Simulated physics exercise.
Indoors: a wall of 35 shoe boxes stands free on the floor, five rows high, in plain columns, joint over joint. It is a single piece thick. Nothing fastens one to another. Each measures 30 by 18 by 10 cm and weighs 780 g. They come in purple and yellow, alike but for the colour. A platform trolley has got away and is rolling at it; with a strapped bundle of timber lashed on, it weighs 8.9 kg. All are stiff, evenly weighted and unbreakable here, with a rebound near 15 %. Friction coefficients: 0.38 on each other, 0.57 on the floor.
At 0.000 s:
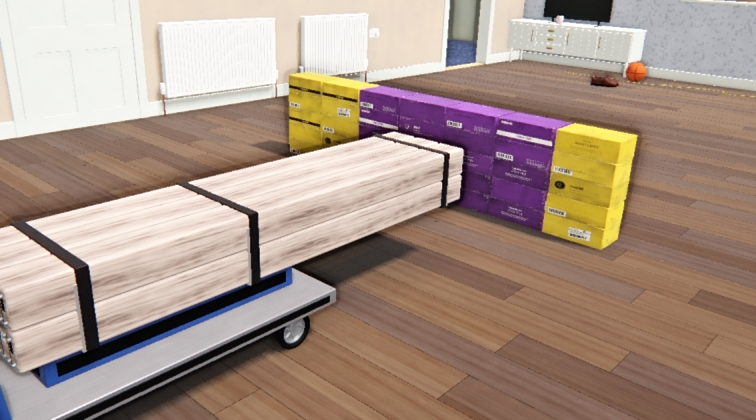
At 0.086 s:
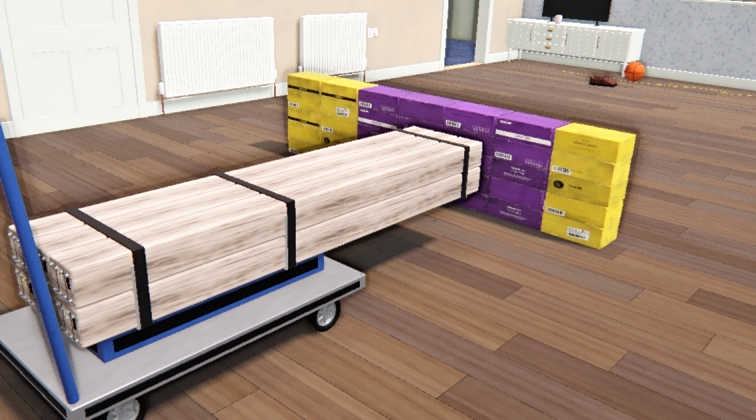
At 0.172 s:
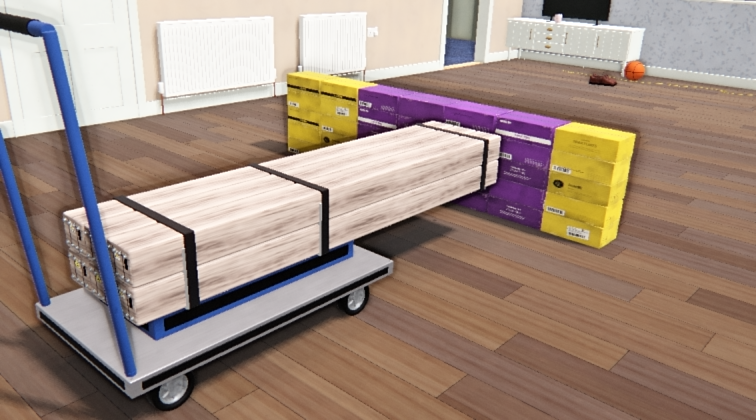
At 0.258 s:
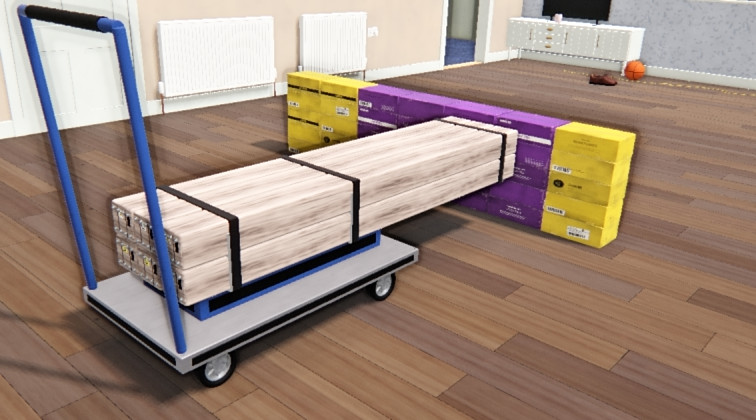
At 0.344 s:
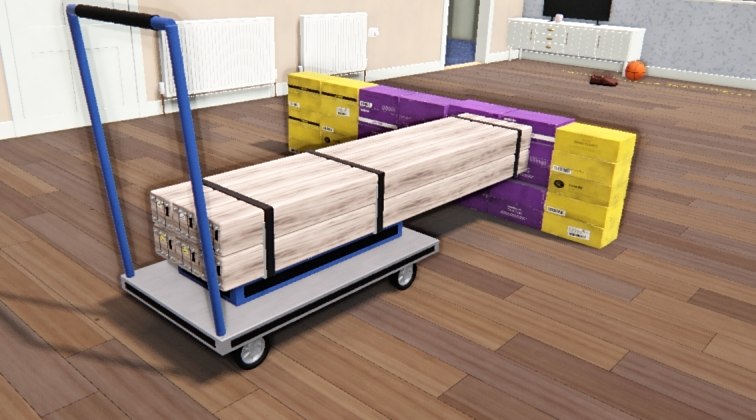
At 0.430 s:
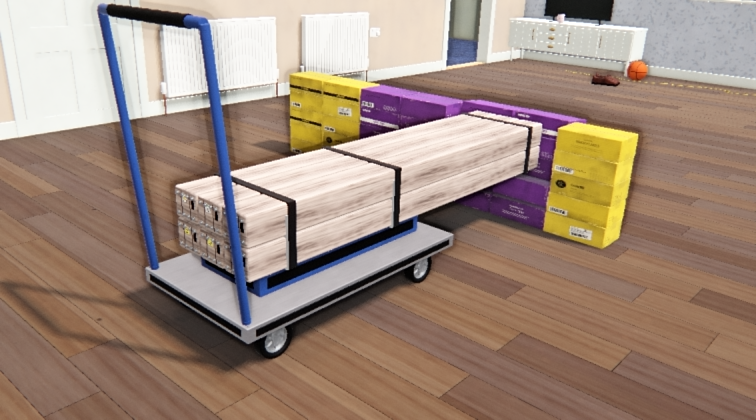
The video shows a blue-handled platform trolley carrying strapped pale planks as it rolls across a wooden floor toward a low wall of purple and yellow boxes; the planks' front end then pushes into the purple section, shifting and slightly tilting several boxes.
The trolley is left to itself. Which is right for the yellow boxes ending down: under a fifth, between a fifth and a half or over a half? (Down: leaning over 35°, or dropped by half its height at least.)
The part is less than a fifth.
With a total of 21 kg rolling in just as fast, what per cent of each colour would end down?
Then yellow 0, purple 30 per cent.
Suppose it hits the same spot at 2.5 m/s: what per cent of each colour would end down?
Then yellow 0, purple 30 per cent.
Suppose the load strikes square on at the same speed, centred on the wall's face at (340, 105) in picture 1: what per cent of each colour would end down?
Then yellow 40, purple 20 per cent.
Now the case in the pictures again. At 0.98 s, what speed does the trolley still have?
About 0.7 m/s.
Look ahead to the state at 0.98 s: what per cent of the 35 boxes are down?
At that moment 15 per cent.
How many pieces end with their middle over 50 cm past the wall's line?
About 4.
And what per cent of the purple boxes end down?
By colour: Purple 40 per cent.
By 0.58 s, load 24 cm past the wall's line, still rolling; none of the 15 yellow boxes down (6 of 35 in all colours); top yellow box unmoved; top purple box tilted 38°, 11 cm lower.
By 0.98 s, load 55 cm past the wall's line, still rolling; none of the 15 yellow boxes down (6 of 35 in all colours); top yellow box unmoved; top purple box upside down.
When it is over (2.6 s), load 95 cm past the wall's line, stopped; none of the 15 yellow boxes down (8 of 35 in all colours); top yellow box unmoved; top purple box upside down. That is 0 per cent. In pixels of the last frame, middles, top yellow box near (351, 91), top purple box near (606, 176).
